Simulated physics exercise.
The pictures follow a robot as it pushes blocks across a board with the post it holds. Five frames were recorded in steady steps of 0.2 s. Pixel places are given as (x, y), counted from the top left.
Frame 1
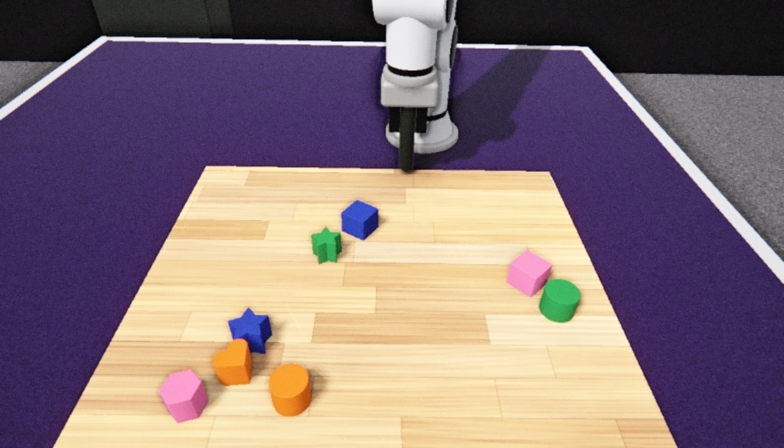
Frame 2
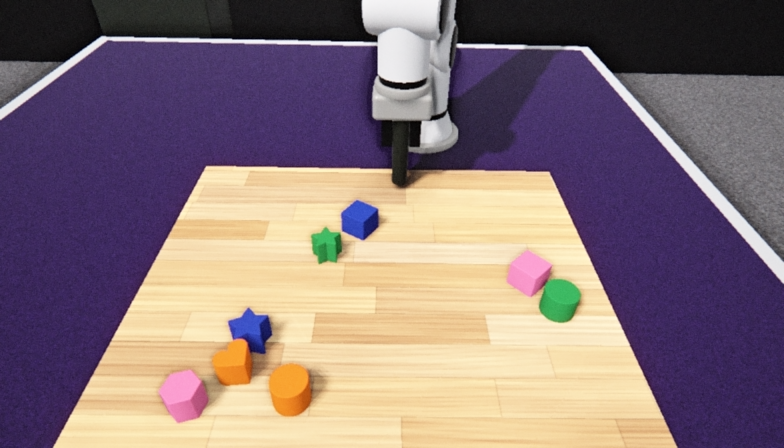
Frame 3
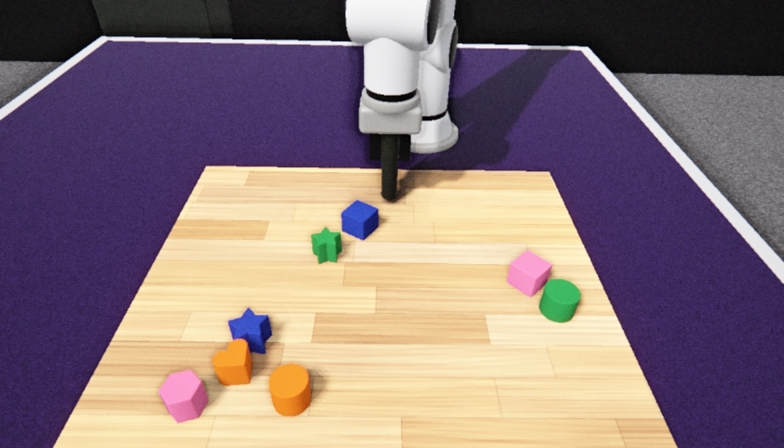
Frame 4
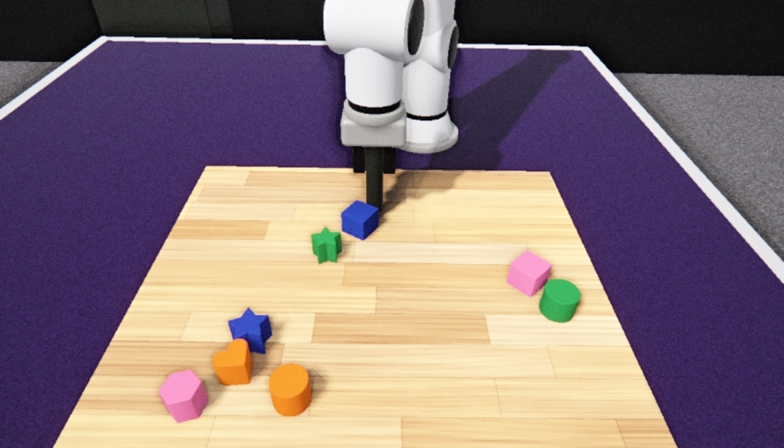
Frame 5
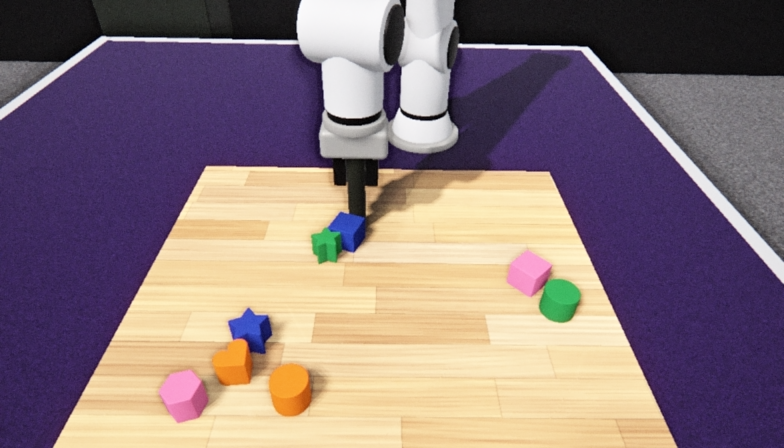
A robot arm lowers its black post and pushes the blue block against the green star.
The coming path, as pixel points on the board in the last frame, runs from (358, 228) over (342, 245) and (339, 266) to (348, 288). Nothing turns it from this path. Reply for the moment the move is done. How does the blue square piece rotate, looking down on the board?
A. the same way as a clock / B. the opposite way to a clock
Letter A.
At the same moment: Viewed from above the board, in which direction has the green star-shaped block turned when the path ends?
Viewed from above: Clockwise.
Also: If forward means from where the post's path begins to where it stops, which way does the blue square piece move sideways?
That block drifts right.
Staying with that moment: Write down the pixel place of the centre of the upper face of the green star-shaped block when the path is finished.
I expect it at (285, 266).
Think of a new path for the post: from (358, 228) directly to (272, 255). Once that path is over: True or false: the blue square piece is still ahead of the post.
The statement is incorrect.
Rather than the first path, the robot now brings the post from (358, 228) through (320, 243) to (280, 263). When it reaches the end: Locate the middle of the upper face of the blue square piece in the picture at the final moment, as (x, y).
Its top middle: (319, 243).
On the path given first. One third of the way, post (342, 239); green star-shaped block (305, 254); blue square piece (328, 240).
Two thirds of the way, post (339, 259); green star-shaped block (287, 265), turned 30° clockwise; blue square piece (318, 259), turned 30° clockwise.
At the end, post (348, 282); green star-shaped block (285, 266), turned 40° clockwise; blue square piece (317, 263), turned 45° clockwise.
